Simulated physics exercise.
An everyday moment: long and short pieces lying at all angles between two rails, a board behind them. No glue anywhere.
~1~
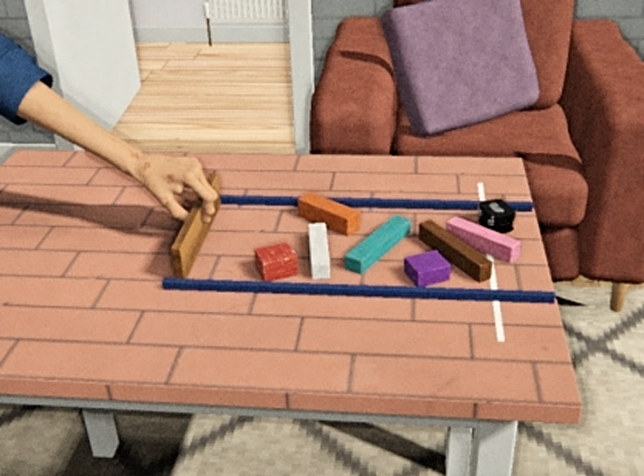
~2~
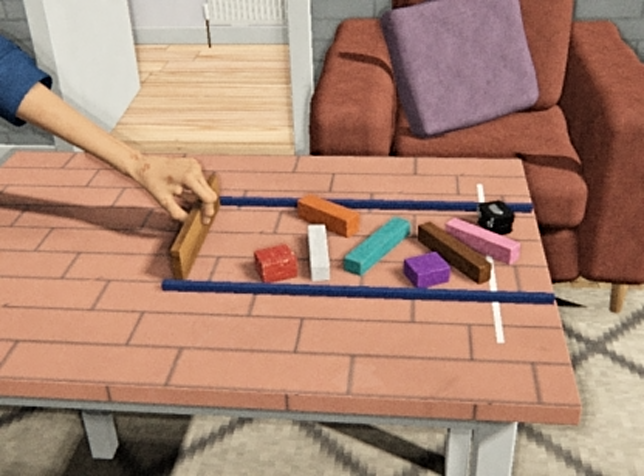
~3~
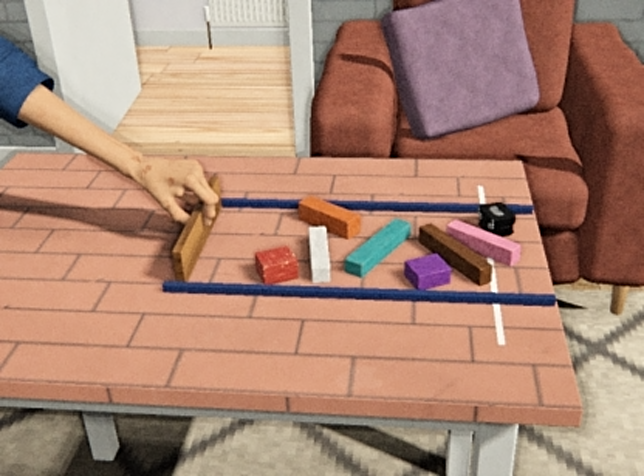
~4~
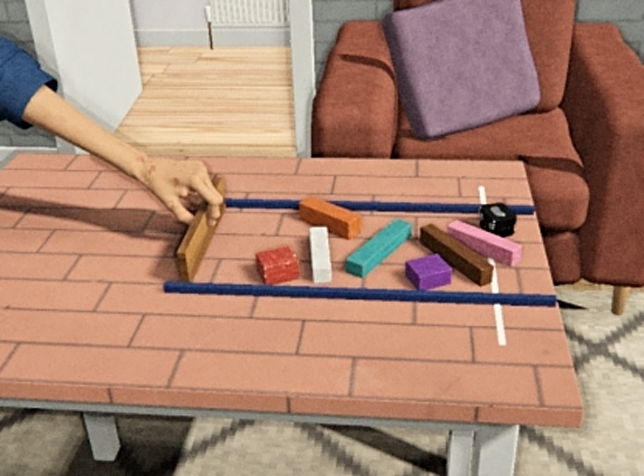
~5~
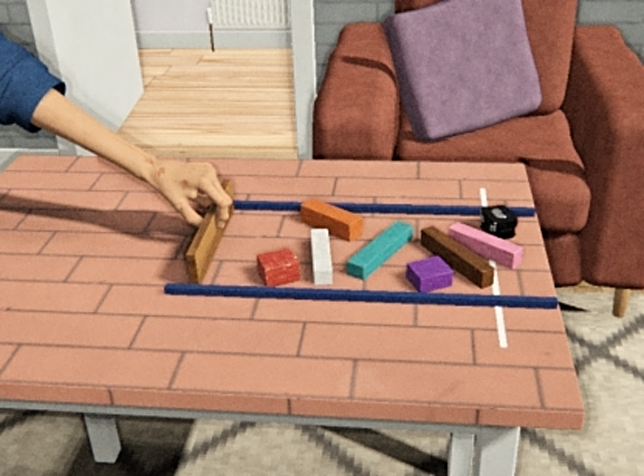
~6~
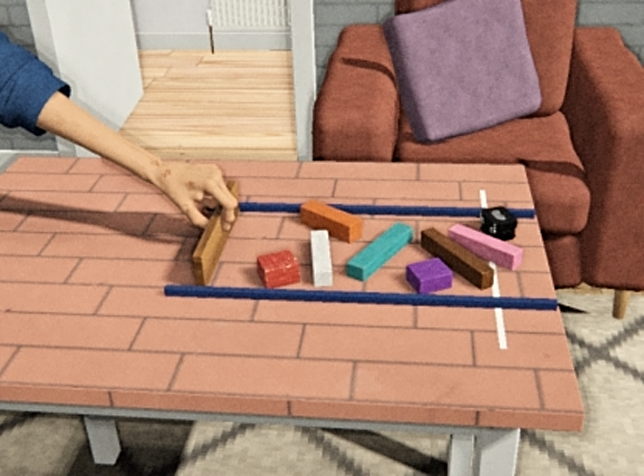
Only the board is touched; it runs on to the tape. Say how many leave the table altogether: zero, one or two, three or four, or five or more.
As it turns out, the number that fall off is three or four.
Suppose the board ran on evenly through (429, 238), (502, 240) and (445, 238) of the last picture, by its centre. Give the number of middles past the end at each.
The counts: 0, 5 and 0.
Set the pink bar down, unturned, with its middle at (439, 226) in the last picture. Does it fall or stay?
Then it falls.
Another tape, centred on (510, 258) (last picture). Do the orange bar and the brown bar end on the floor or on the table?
The orange bar does not fall; the brown bar is lost.
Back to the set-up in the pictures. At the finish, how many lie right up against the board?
It touches 3.
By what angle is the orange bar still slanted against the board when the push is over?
Roughly 20° out of line.
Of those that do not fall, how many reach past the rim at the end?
The number is 2.
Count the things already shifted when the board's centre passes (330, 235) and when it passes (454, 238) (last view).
4 and 8.
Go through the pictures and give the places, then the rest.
The first frame shows black case (496, 218); pink bar (482, 239); brown bar (454, 250); board (198, 225); tape (489, 250).
The second frame shows pink bar (481, 241); red block (276, 264).
The third frame shows brown bar (454, 253); white bar (319, 254).
The fourth frame shows black case (498, 221); purple block (428, 273).
The fifth frame shows pink bar (484, 245); turquoise bar (381, 249).
The sixth frame shows black case (498, 225); pink bar (484, 247); brown bar (456, 257); board (218, 232); tape (491, 257).
Soon after, none off yet; black case at rest near (498, 225); pink bar at rest near (484, 247); brown bar at rest near (456, 257).
After that, none off yet; black case at rest near (498, 225); pink bar at rest near (487, 246); brown bar moving near (465, 256).
And then, none off yet; black case displaced about its own width near (537, 221); pink bar displaced about its own width near (537, 241); brown bar displaced about its own width near (536, 254).
In the end, the number that fall off is three or four; gone, purple block, brown bar, pink bar and black case.
